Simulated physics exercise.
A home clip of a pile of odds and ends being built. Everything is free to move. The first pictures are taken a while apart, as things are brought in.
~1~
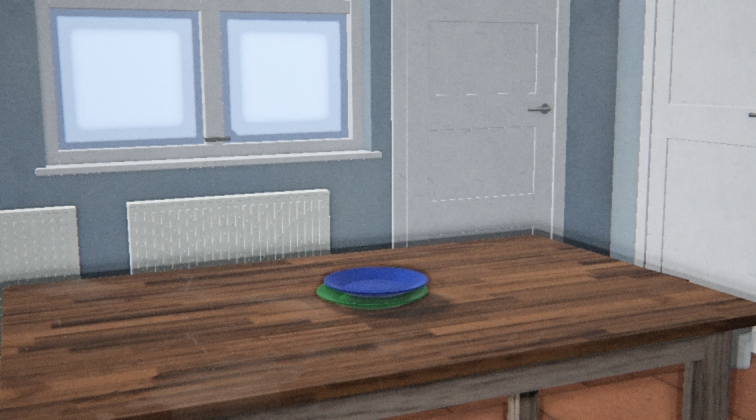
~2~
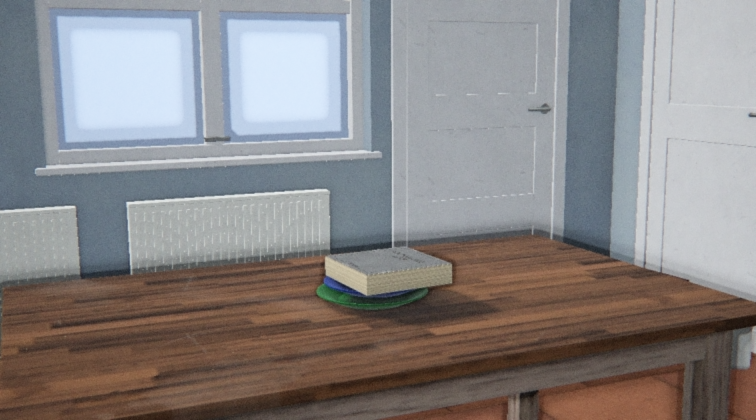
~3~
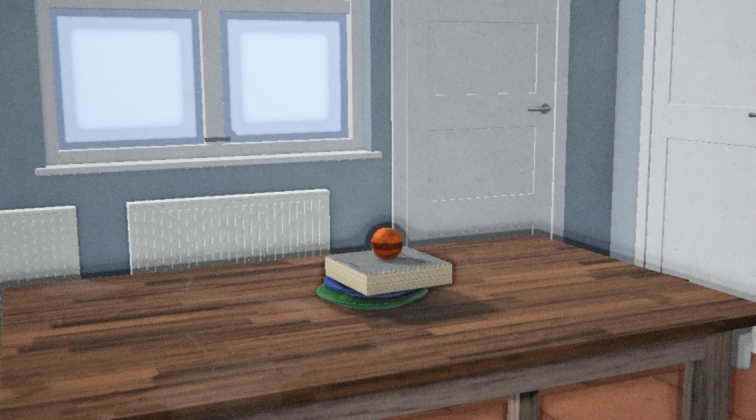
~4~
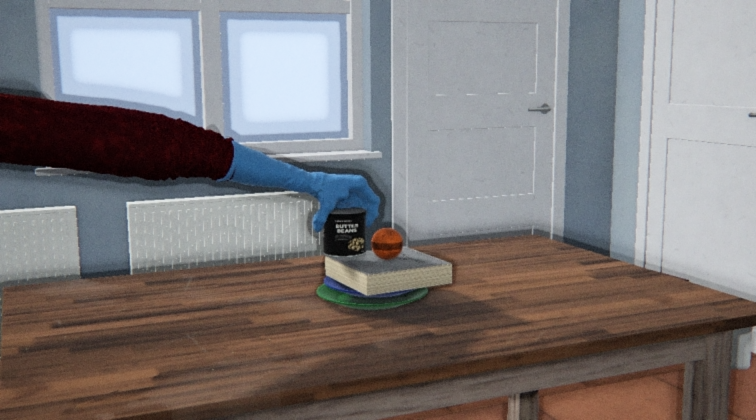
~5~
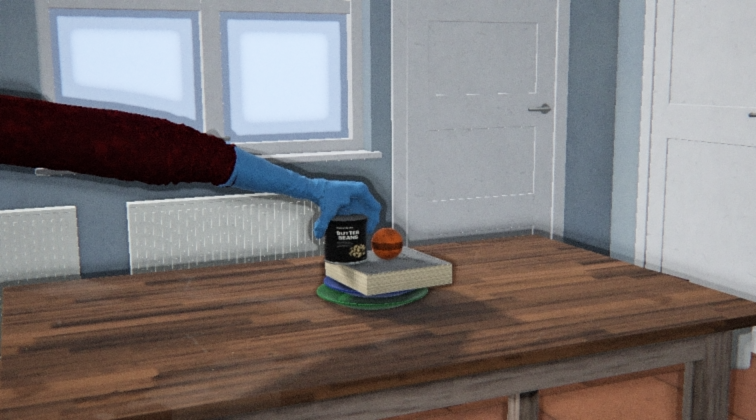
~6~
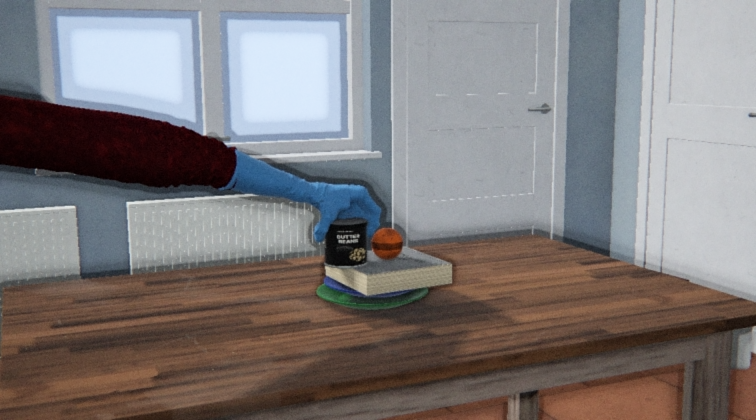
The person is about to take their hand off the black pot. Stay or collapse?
As it turns out, it keeps its balance.
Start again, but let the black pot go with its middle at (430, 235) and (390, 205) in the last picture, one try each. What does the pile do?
In the first case it keeps its balance; in the second case it comes apart.
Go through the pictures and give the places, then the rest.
In the first picture, the last thing is not in view yet.
In the second picture, the last thing is not in view yet; grey book (387, 270).
In the third picture, the last thing is not in view yet.
In the fourth picture, still above its spot; black pot (344, 232); grey book (387, 270).
In the fifth picture, still above its spot; black pot (346, 239).
In the sixth picture, in place under the hand; black pot (346, 242); grey book (387, 270).
Then, 0.30 s on from there, no change.
Then, 0.70 s on from there, black pot resting near (346, 243).
In the end, all 5 unmoved. At the end, from the last picture's camera, black pot near (346, 243). The pile stays up.
